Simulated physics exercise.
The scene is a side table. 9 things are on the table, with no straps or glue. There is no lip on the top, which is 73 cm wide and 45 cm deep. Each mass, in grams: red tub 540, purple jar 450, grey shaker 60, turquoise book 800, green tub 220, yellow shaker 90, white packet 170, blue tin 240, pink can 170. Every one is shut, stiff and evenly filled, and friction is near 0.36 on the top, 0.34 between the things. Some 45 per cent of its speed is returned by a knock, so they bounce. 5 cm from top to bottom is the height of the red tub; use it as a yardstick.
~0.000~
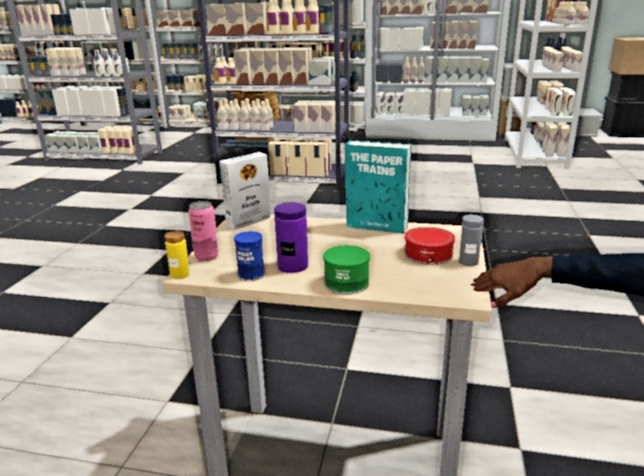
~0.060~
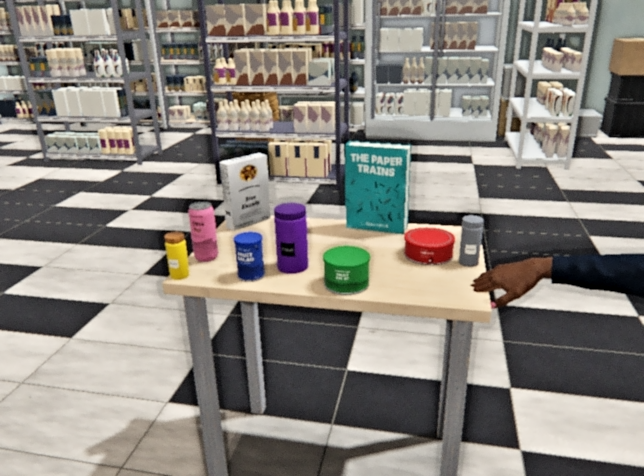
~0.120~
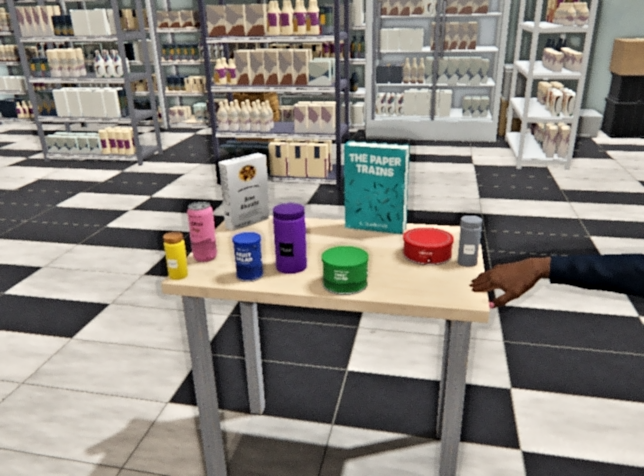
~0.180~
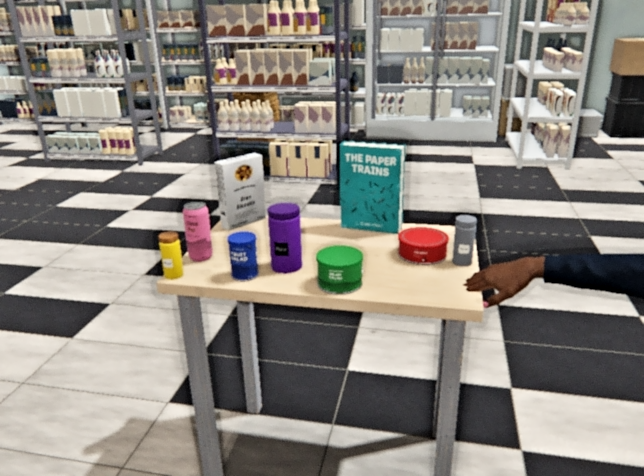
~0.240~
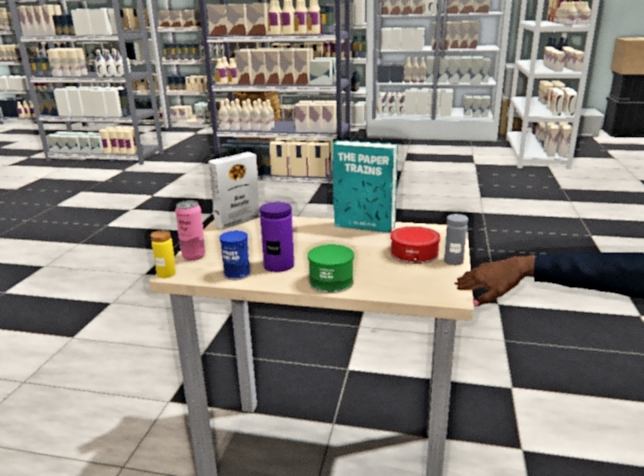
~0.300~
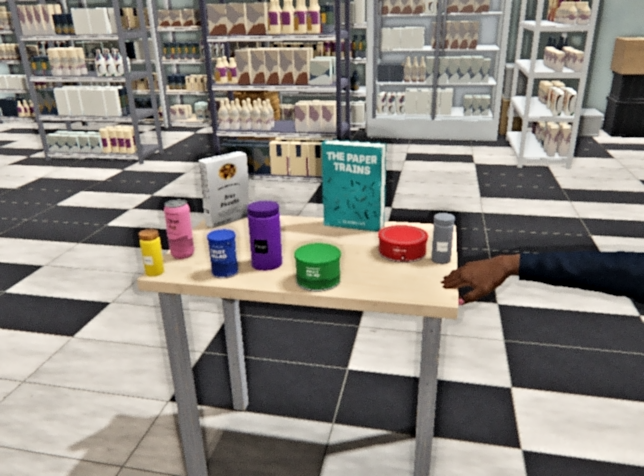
Side table holding two upright books and seven closed containers shifting slightly left as a hand pushes its right edge.
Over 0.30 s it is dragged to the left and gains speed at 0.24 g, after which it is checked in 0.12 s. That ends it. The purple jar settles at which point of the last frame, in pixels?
At the point (223, 233).
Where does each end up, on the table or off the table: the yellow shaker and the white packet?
Result: Yellow shaker goes out of bounds, white packet goes out of bounds.
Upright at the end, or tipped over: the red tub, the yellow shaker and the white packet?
Here's how it ends: The red tub never goes down, the yellow shaker comes down, and the white packet comes down.
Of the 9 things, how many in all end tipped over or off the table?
I count 2.
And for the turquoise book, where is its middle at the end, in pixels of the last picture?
Its centre ends close to (315, 184) in the last view.
By 0.60 s, table along by 15 cm; yellow shaker now off the table; purple jar 3 cm from its spot near (223, 233); white packet tilted 41°.
By 0.90 s, table along by 15 cm; white packet now off the table; purple jar 3 cm from its spot near (223, 233); turquoise book 3 cm from its spot.
By 1.10 s, table along by 15 cm; purple jar 3 cm from its spot near (223, 233); turquoise book 3 cm from its spot; grey shaker 3 cm from its spot.
When it is over (1.2 s), off the table, yellow shaker and white packet; the other 7 within 5 cm of the start. End places, in pixels of the last picture, purple jar near (223, 233).
